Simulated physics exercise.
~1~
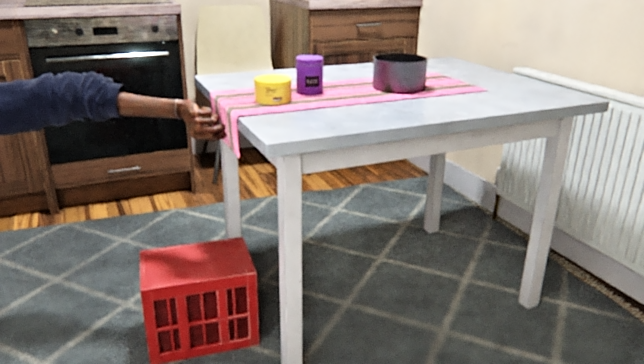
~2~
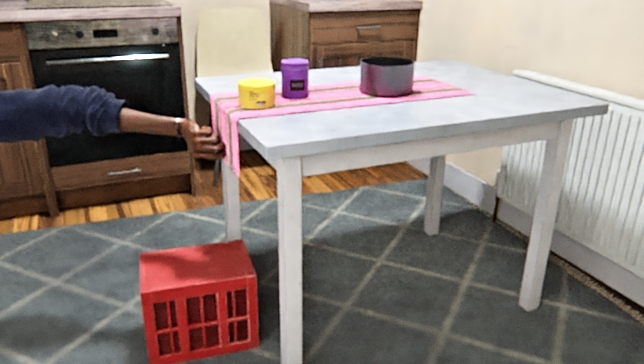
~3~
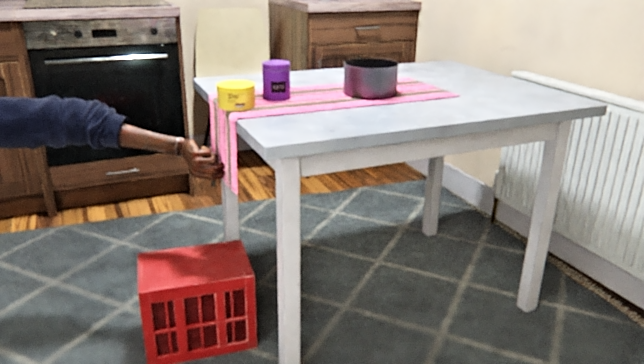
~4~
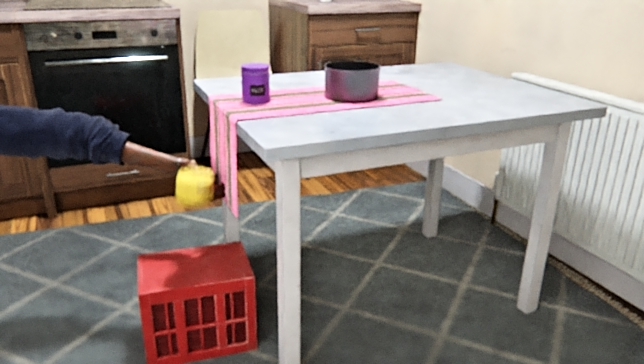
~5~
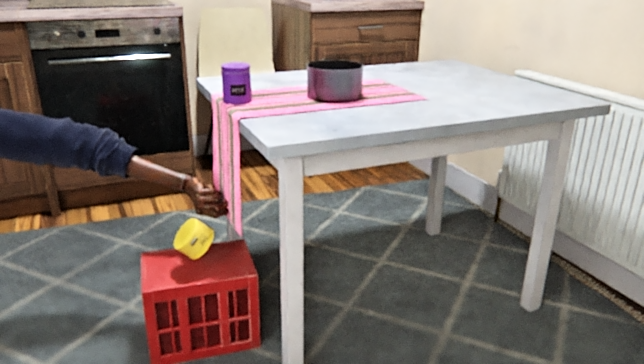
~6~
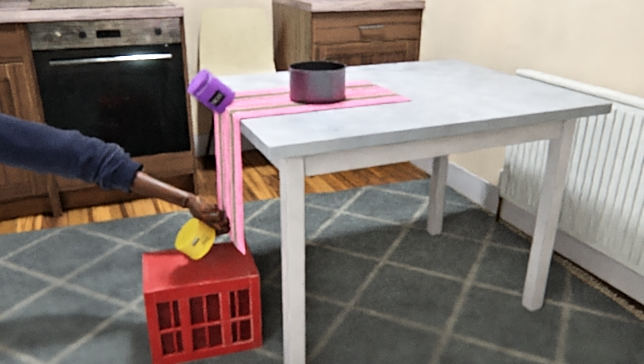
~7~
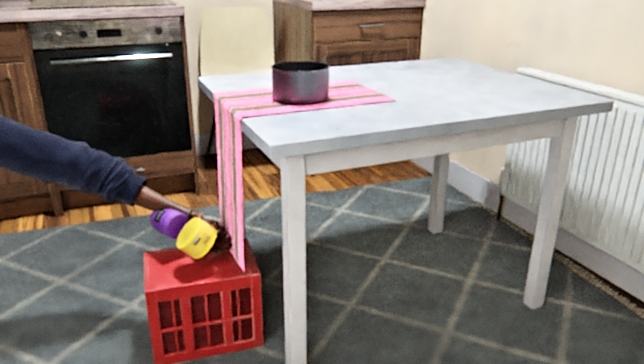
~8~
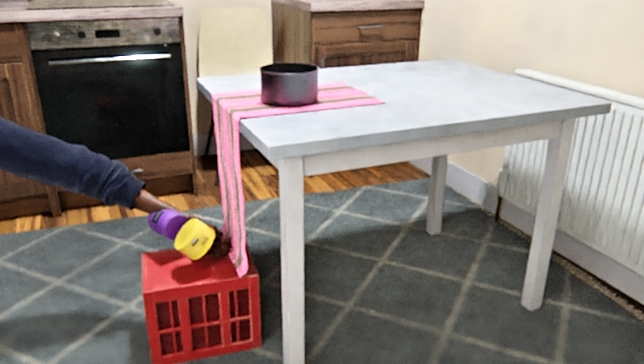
In the video, a hand slowly pulls a pink runner down over the left end of a table, carrying a yellow tub and then a purple jar over the edge. Both end up atop a red crate beside the runner's hem, while the pot remains on the table, shifted left.
